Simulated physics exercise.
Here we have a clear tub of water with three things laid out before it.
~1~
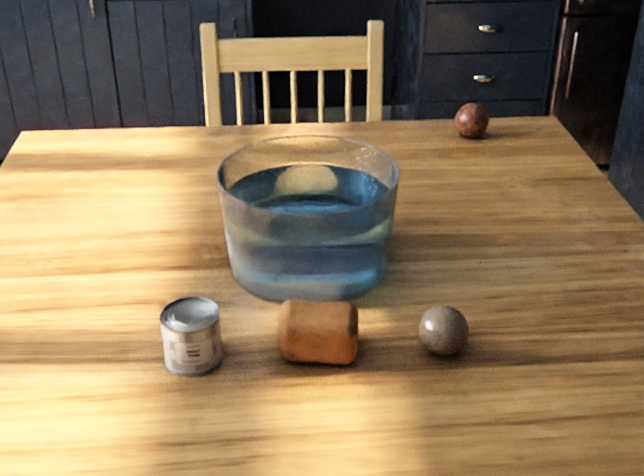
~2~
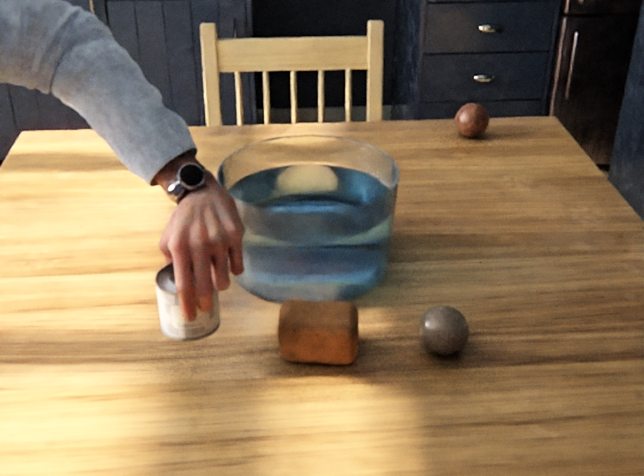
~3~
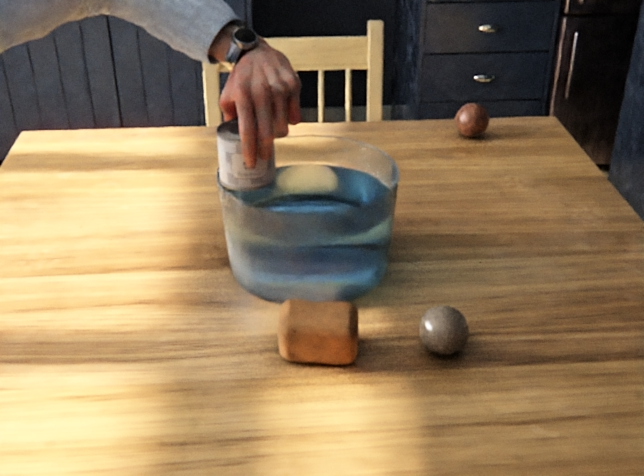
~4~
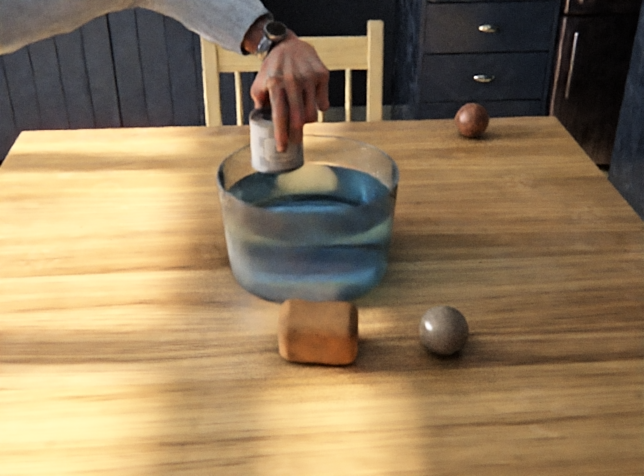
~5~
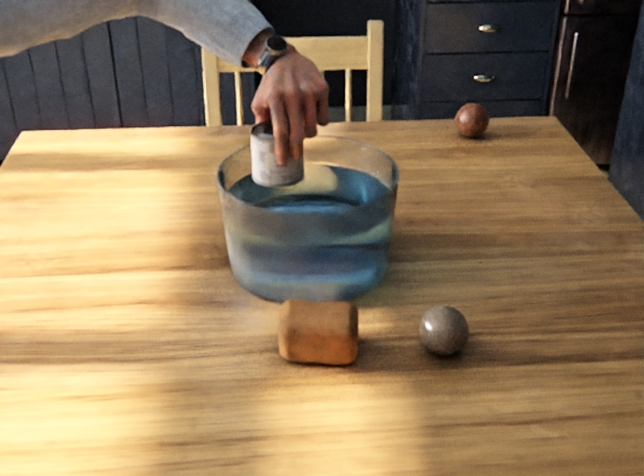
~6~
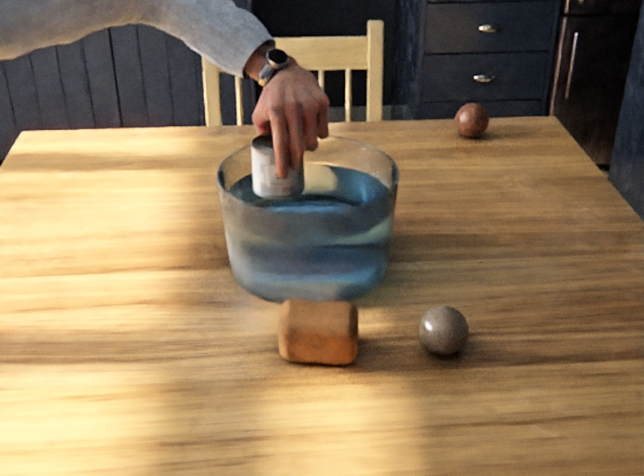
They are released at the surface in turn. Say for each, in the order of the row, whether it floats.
Left goes to the bottom; middle stays at the surface; right goes to the bottom.
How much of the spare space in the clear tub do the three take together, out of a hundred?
Near 26 in a hundred.
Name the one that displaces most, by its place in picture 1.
It is the left one.
Soon after, the tin of food goes to the bottom.
Later, the bread roll floats.
In the end, the stone goes to the bottom; afloat, bread roll.
